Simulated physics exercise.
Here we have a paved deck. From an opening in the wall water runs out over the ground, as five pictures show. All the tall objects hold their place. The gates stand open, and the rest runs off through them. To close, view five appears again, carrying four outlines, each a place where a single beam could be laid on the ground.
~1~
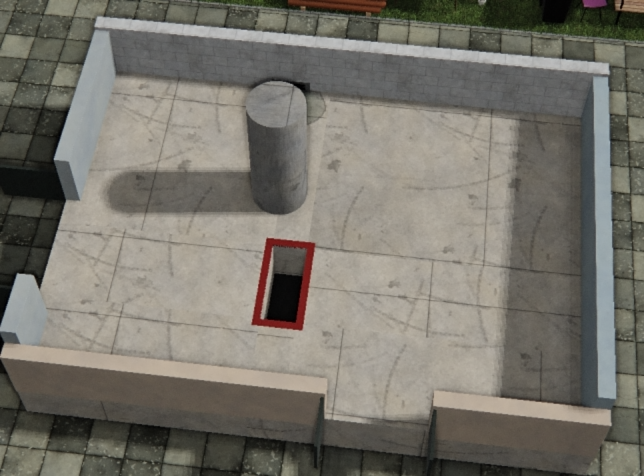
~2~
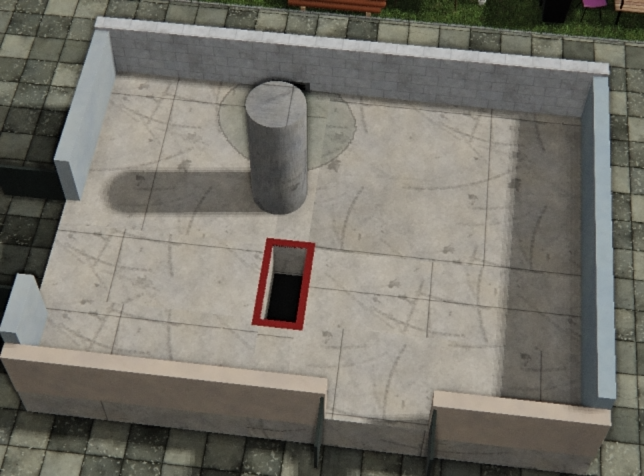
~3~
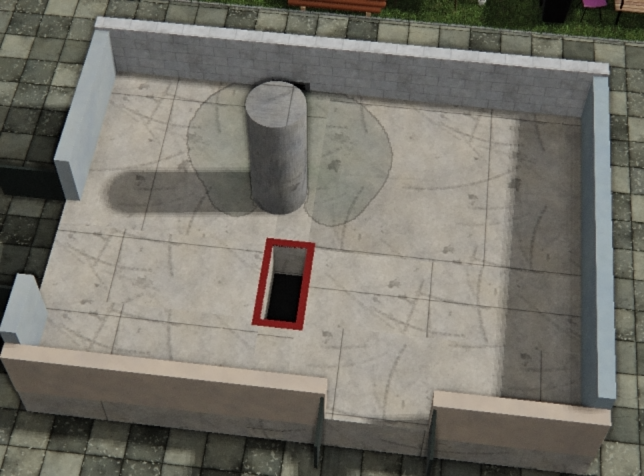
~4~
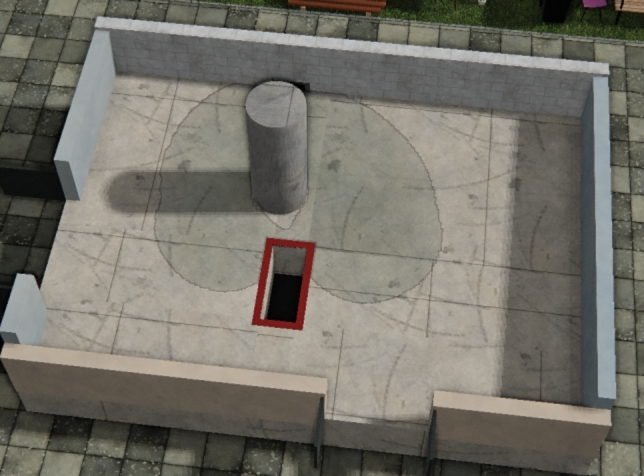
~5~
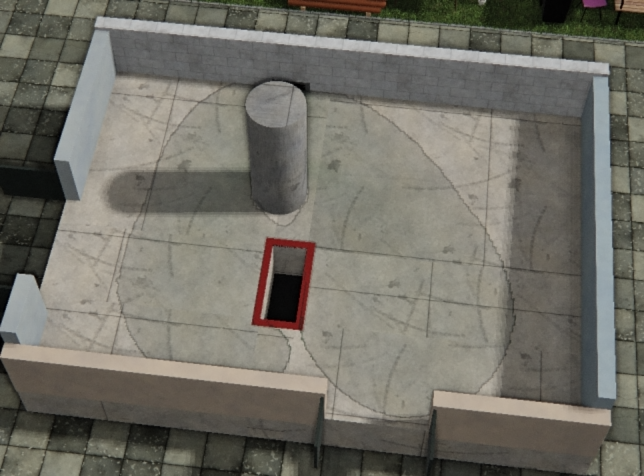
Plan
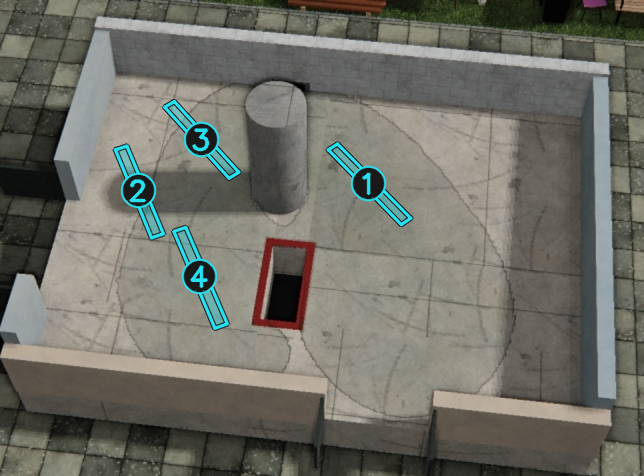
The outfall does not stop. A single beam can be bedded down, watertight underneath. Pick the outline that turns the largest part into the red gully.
Use place 4.
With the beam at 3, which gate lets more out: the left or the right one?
More leaves on the right.
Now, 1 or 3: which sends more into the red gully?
Place 1.
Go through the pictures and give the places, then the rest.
In the first frame, outfall at (291, 85); red gully at (284, 283); open gate at (378, 410); open gate at (65, 256); 2 % of the ground under water, visible out to (260, 89); red gully still dry.
In the second frame, 7 % of the ground under water, visible out to (240, 151); red gully still dry.
In the third frame, 14 % of the ground under water, visible out to (232, 213); red gully still dry.
In the fourth frame, 27 % of the ground under water, visible out to (388, 292); red gully still dry.
In the fifth frame, 48 % of the ground under water, visible out to (481, 372); red gully taking water.
In cyan, 1 from (332, 146) to (406, 221); 2 from (121, 147) to (157, 235); 3 from (169, 104) to (233, 175); 4 from (179, 229) to (221, 326).
If 1 is chosen, about 16 % of the stream goes into the red gully, about 80 % out by the gates.
If 2 is chosen, about 15 % of the stream goes into the red gully, about 80 % out by the gates.
If 3 is chosen, about 11 % of the stream goes into the red gully, about 85 % out by the gates.
If 4 is chosen, about 24 % of the stream goes into the red gully, about 71 % out by the gates.
